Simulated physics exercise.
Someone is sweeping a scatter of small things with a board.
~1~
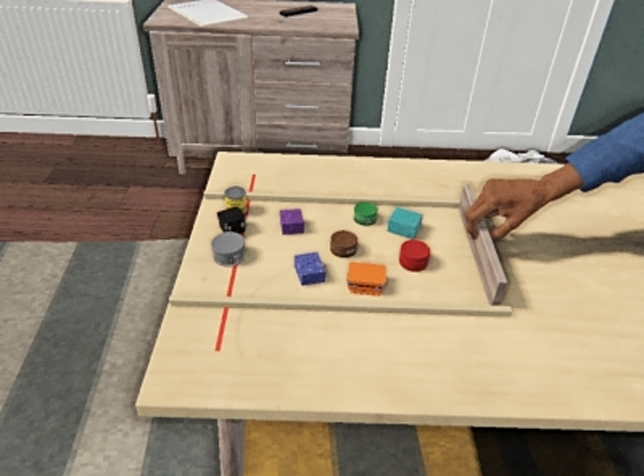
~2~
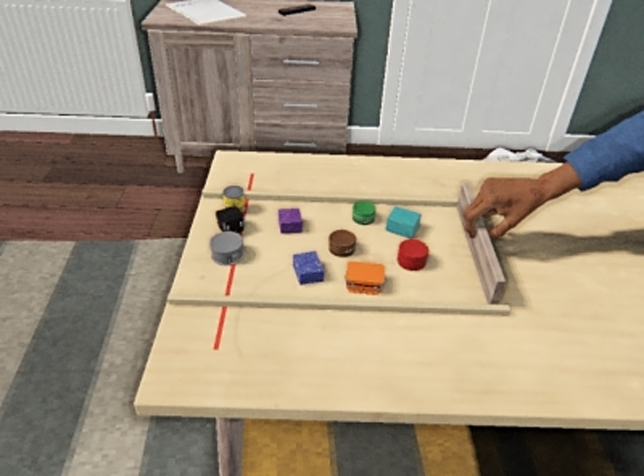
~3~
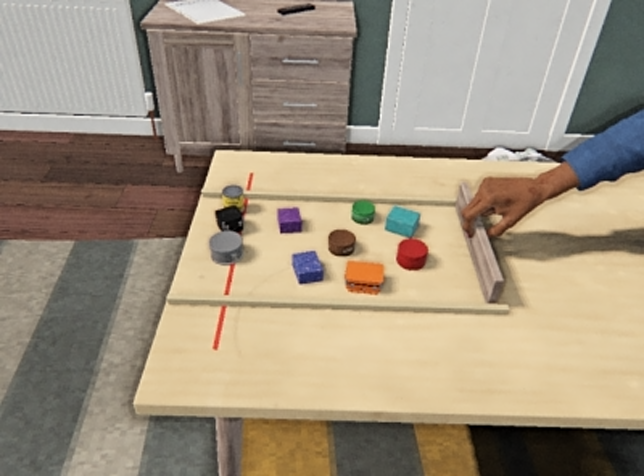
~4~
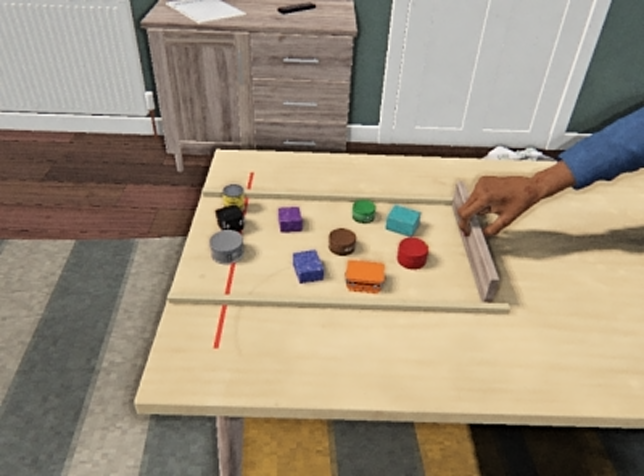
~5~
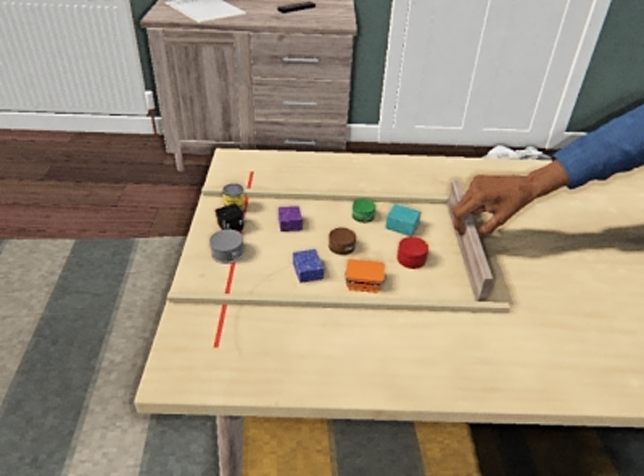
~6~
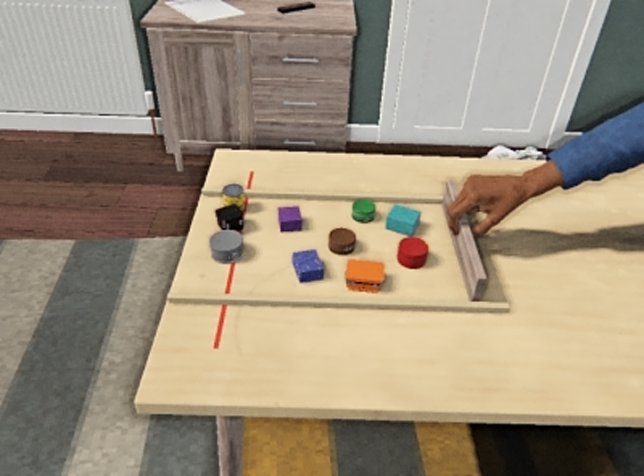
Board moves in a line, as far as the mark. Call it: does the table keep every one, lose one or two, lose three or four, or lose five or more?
It loses one or two.
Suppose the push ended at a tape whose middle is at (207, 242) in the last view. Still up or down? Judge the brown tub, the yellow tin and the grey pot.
Going in order, the brown tub goes off the edge, then the yellow tin goes off the edge, then the grey pot goes off the edge.
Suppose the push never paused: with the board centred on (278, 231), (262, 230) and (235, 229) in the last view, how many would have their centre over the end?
By position: 0 / 0 / 2.
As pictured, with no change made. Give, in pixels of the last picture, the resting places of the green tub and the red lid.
Okay, so first (233, 205), and next (220, 250).
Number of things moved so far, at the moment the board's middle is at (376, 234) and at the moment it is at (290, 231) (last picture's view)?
At the first point the count is 5, at the second it's 9.
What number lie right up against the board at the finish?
The count comes out at 4.
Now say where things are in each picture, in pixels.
Yellow tin (236, 201); black case (232, 222); grey pot (229, 249); board (480, 240); tape (239, 245), in the first frame.
Black case (230, 222); turquoise block (403, 222), in the second frame.
Grey pot (226, 248); green tub (363, 213), in the third frame.
Yellow tin (234, 199); brown tub (342, 242), in the fourth frame.
Black case (230, 220); blue block (308, 266), in the fifth frame.
Yellow tin (234, 199); black case (230, 220); grey pot (227, 247); board (462, 237); tape (238, 243), in the sixth frame.
Soon after, none off yet; yellow tin at rest near (234, 199); black case at rest near (230, 220); grey pot at rest near (227, 247).
Then, none off yet; yellow tin at rest near (234, 199); black case moved about its own width near (208, 220); grey pot moved about its own width near (203, 244).
At rest, the number that fall off is one or two; fallen, grey pot and black case.
